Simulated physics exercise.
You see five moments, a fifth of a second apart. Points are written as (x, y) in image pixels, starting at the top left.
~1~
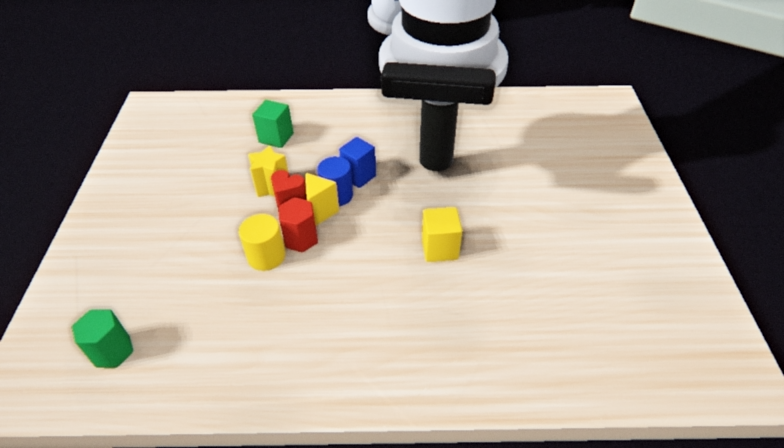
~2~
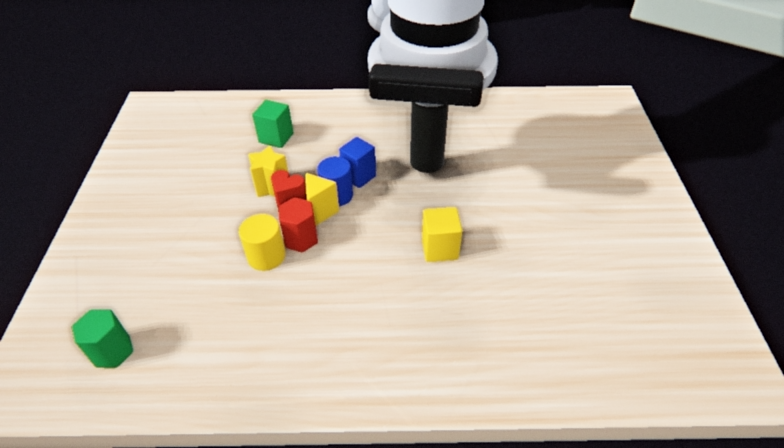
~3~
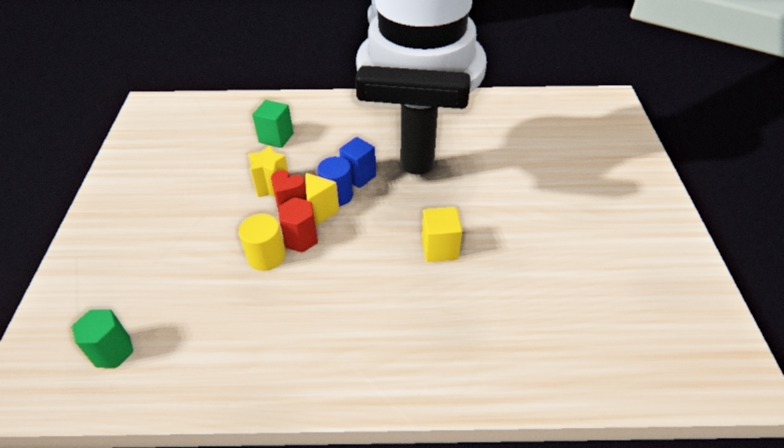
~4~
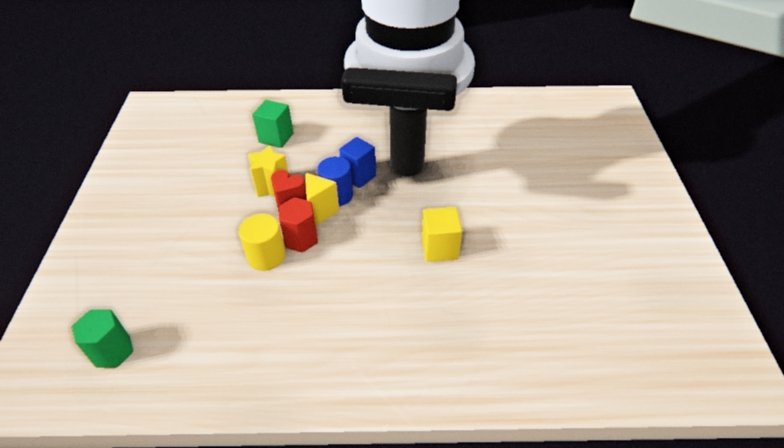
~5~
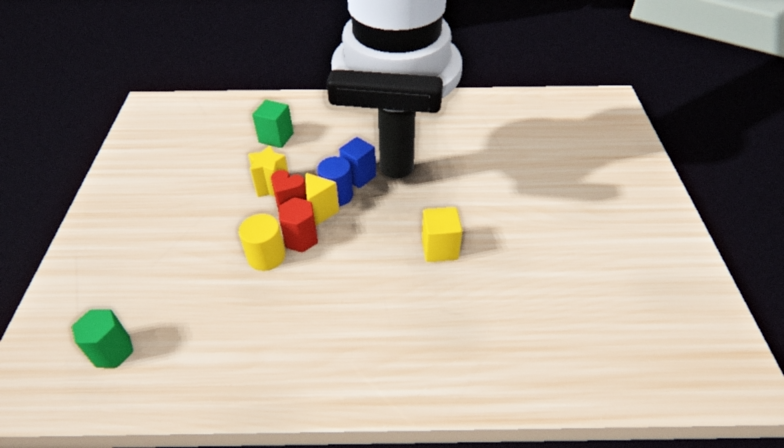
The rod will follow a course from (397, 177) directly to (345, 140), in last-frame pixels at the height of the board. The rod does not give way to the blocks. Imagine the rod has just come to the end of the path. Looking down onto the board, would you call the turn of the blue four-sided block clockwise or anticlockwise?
From above, the turn goes anticlockwise.
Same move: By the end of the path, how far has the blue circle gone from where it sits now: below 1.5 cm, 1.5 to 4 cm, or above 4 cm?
The smallest band: Under 1.5 cm.
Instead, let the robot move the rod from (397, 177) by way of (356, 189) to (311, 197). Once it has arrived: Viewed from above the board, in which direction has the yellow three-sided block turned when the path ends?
Rotates counter-clockwise.
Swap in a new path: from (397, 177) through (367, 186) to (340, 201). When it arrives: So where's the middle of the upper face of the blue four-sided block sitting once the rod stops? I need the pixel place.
The middle of its upper face will lie at (336, 145).
What follows on the original path. Halfway along, rod at (369, 148); blue four-sided block at (343, 143), turned 65° anticlockwise.
At the end, rod at (344, 130); blue circle in place; blue four-sided block at (342, 142), turned 75° anticlockwise.
